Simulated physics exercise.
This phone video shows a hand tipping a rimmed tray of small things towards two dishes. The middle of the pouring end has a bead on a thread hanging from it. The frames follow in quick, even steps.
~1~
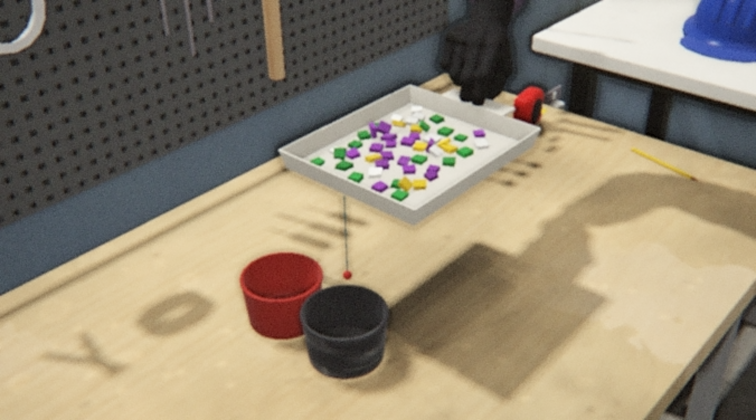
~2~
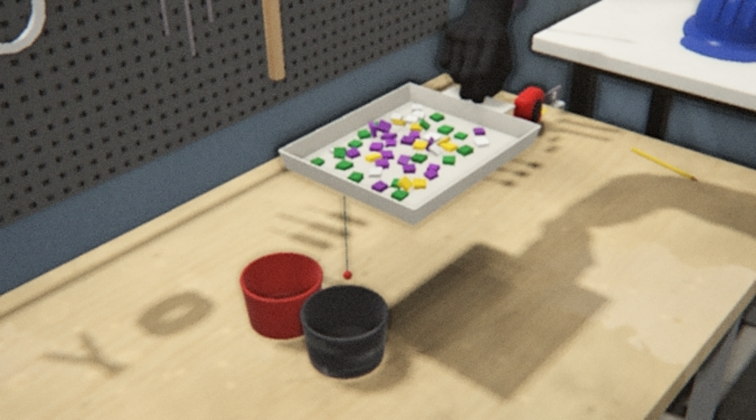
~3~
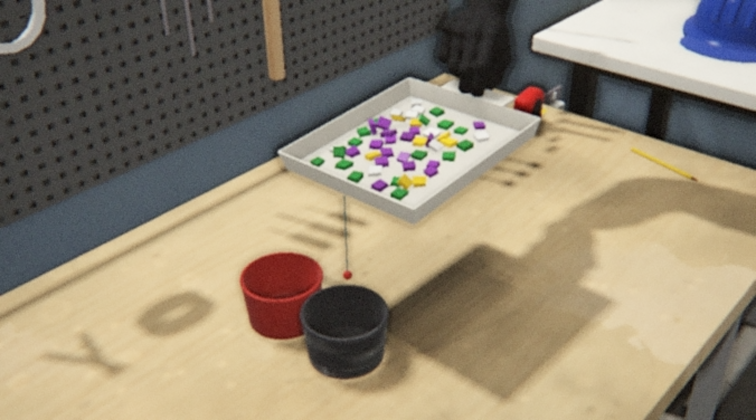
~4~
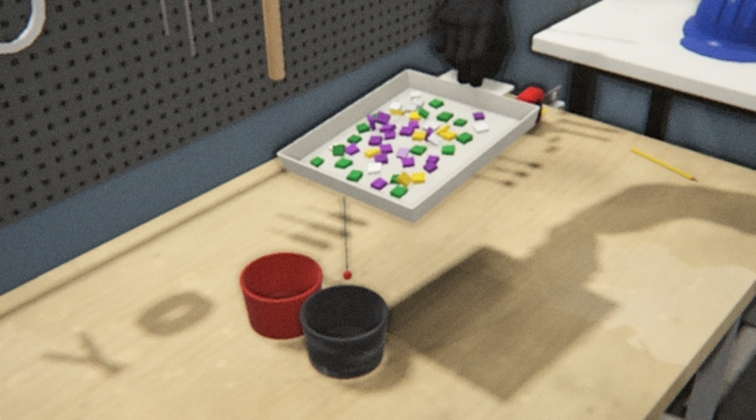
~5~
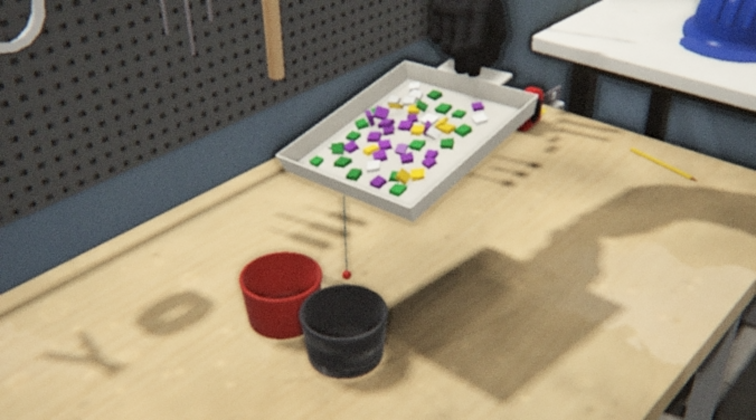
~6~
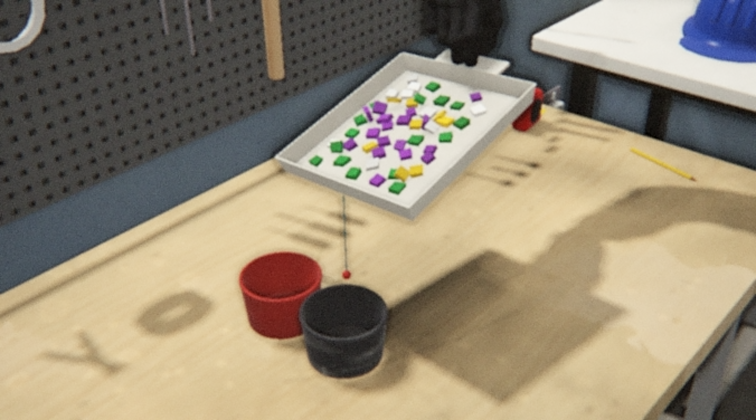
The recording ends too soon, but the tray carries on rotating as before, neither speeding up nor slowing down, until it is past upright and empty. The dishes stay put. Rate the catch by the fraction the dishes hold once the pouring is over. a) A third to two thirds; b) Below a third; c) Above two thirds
(c) Above two thirds.
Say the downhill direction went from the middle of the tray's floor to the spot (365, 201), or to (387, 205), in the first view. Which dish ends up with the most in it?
For the first try I'd say the dish over on the right, and for the second, the dish over on the right.
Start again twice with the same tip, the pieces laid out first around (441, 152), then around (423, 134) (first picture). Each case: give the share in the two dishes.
You'd get 80 % the first time and 90 % the second.
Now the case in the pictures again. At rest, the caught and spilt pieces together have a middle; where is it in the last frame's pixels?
Roughly pixel (283, 315).
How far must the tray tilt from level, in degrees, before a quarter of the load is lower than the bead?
Approx. 105° from level.
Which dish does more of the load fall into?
It is the dish on the left.
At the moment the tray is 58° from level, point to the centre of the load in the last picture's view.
I'd put the middle close to (334, 148).
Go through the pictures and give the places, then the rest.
In the first frame, corners of the pouring end near (285, 150) and (414, 206), level; middle of the load near (408, 142), mosaic tiles; left dish near (253, 312); right dish near (316, 350); bead on its thread near (348, 275).
In the second frame, corners of the pouring end near (285, 150) and (414, 206), level; middle of the load near (408, 141).
In the third frame, corners of the pouring end near (284, 151) and (413, 205), tipped barely, lowest at the left corner; middle of the load near (408, 137).
In the fourth frame, corners of the pouring end near (283, 153) and (412, 205), tipped a little, lowest at the left corner; middle of the load near (407, 132).
In the fifth frame, corners of the pouring end near (282, 154) and (410, 204), tipped a little, lowest at the left corner; middle of the load near (406, 126).
In the sixth frame, corners of the pouring end near (281, 156) and (408, 203), tipped a little, lowest at the left corner; middle of the load near (404, 121); left dish near (253, 311); right dish near (315, 350).
Shortly afterwards, tray tipped steeply; the whole lot on the tray.
Next, tray tipped right over; the bulk on the tray; a little in the left dish; only a few in the air.
Some moments later, tray tipped past a quarter turn; near a quarter in the right dish; near two thirds in the left dish; a little outside both.
In the end, tray tipped past a quarter turn; near a quarter in the right dish; near two thirds in the left dish; a little outside both.
